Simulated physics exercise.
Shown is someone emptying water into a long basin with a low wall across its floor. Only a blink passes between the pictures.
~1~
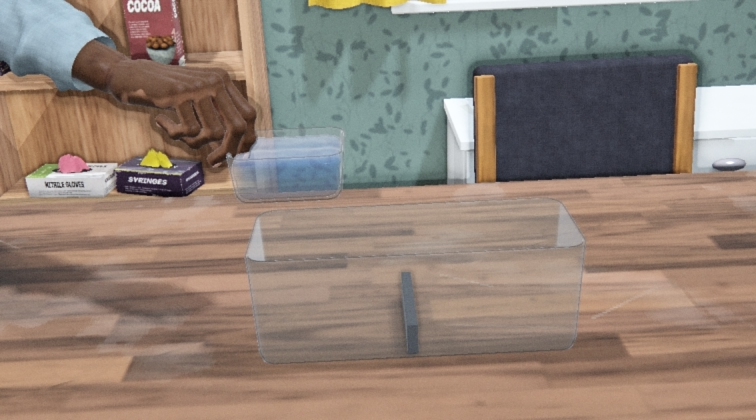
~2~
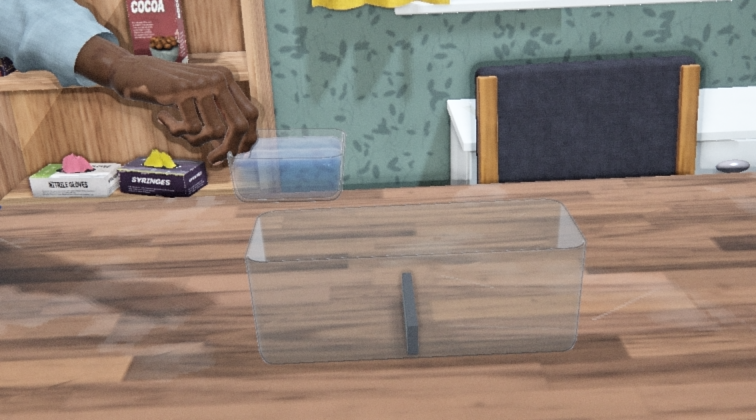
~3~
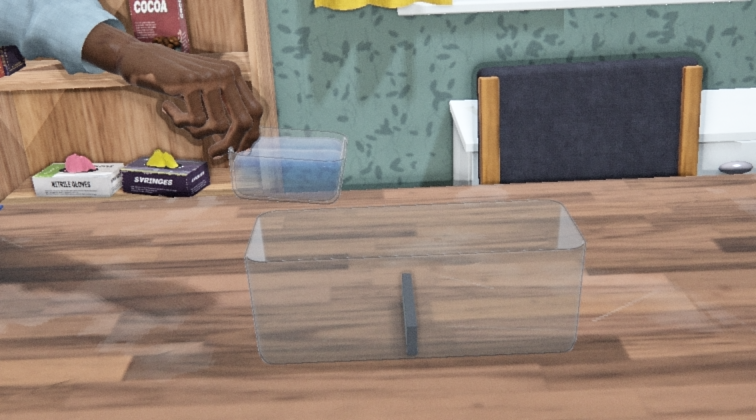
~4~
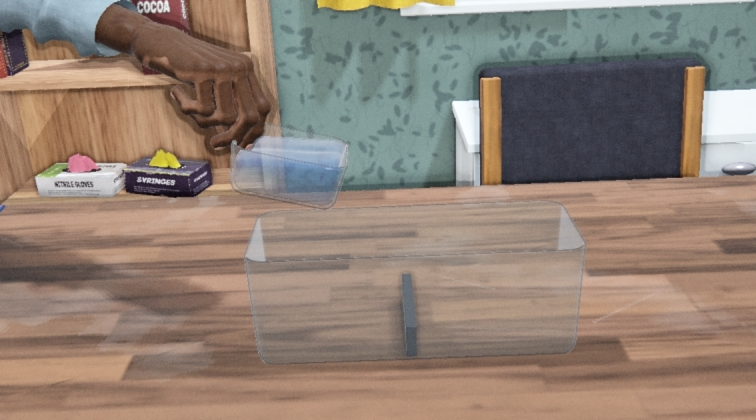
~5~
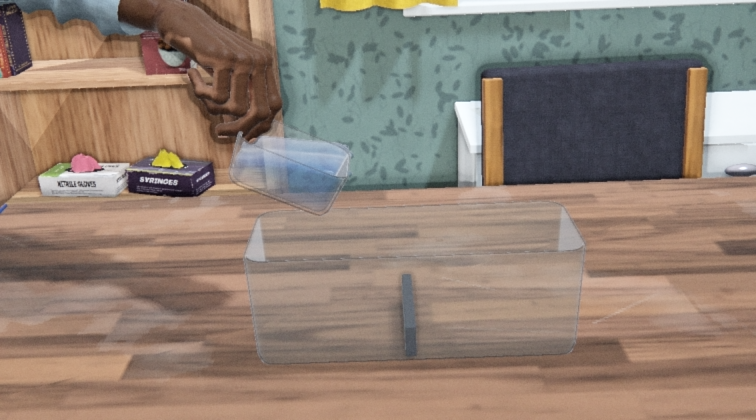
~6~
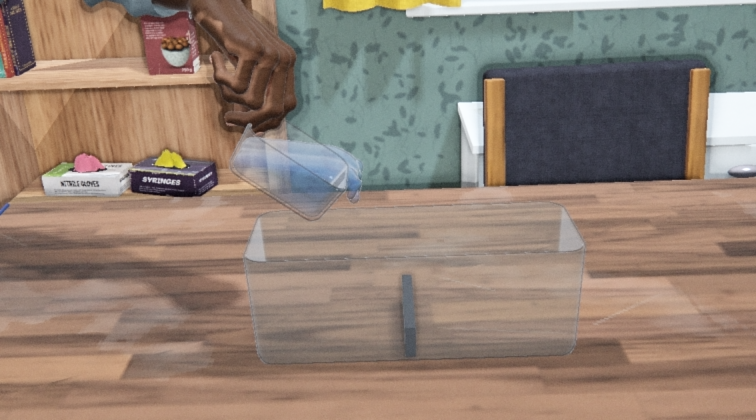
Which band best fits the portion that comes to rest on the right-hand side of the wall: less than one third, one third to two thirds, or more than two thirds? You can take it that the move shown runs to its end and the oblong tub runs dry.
The bottom band.
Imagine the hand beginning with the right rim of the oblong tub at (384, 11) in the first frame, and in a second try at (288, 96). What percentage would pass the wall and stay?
It works out to around 80 % and then around 10 %.
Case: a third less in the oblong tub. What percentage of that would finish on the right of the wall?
Estimate: Around 5 per cent.
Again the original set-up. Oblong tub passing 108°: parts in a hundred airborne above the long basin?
Estimate: Some 5 per cent.
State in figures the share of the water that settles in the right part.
About 20 per cent.
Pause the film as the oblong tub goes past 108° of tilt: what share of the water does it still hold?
Some 5 per cent.
A moment on, the oblong tub is tipped right over and 4 per cent is still to pour, 73 is left of the wall and 18 right of it.
Next, the oblong tub is tipped right over and 0 per cent is still to pour, 76 is left of the wall and 18 right of it.
Then the oblong tub is tipped right over and 0 per cent is still to pour, 77 is left of the wall and 20 right of it.
Later the oblong tub is tipped right over and 0 per cent is still to pour, 77 is left of the wall and 20 right of it.
In the end 77 per cent lies left of the wall, 20 right of it and 3 outside.
